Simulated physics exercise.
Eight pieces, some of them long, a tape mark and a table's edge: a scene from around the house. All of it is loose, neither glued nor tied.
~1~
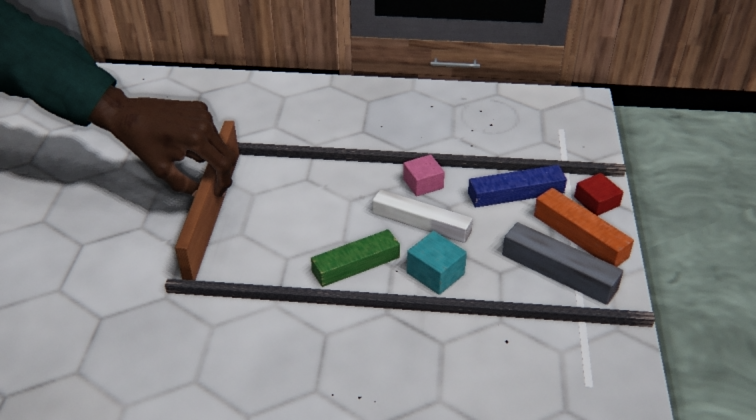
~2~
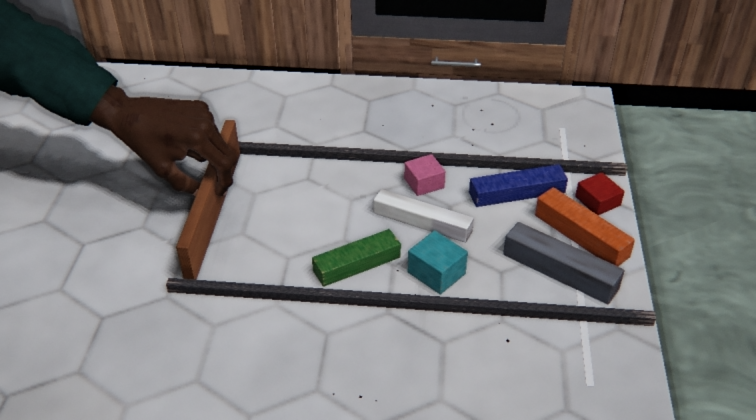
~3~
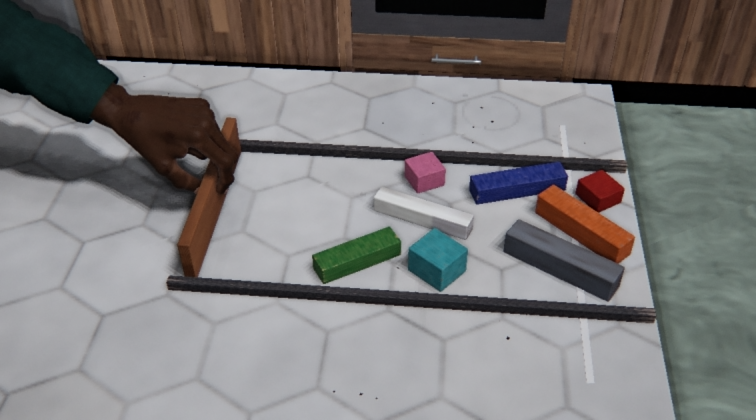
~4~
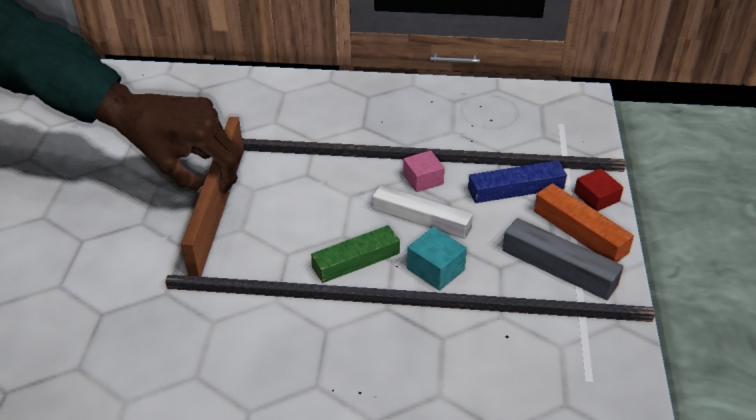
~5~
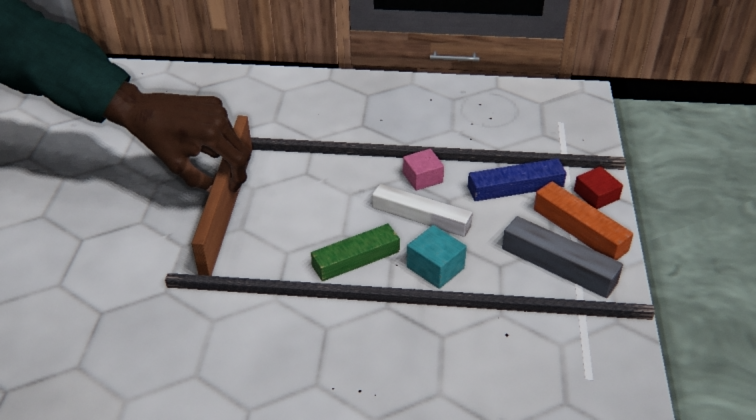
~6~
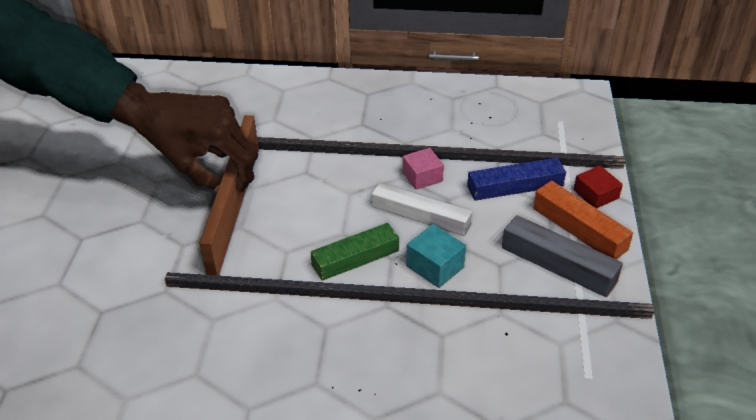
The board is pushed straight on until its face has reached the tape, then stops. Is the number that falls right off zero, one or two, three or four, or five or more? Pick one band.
It is three or four.
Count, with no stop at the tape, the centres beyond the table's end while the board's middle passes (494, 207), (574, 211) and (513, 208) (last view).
Respectively, 0, 4 and 0.
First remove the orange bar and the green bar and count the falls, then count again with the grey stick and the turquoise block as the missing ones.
3, then 2.
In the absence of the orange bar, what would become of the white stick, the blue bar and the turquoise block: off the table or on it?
White stick still up, blue bar down, turquoise block still up.
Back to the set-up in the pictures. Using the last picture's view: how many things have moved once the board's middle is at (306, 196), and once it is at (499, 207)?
Counts: 0 and 8.
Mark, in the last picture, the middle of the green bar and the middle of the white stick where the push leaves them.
Final spots - green bar (589, 249), white stick (615, 223).
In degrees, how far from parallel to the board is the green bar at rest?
About 0°.
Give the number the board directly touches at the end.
3 in contact.
Soon after, none off yet; red block at rest near (598, 187); orange bar at rest near (581, 220); grey stick at rest near (560, 255).
Then, none off yet; red block at rest near (598, 187); orange bar at rest near (581, 220); grey stick moving near (573, 259).
Further on, none off yet; red block moved about its own width near (620, 196); orange bar moved a little near (617, 222); grey stick moved about its own width near (650, 284).
At rest, the number that fall off is three or four; fallen, blue bar, grey stick, orange bar and red block.
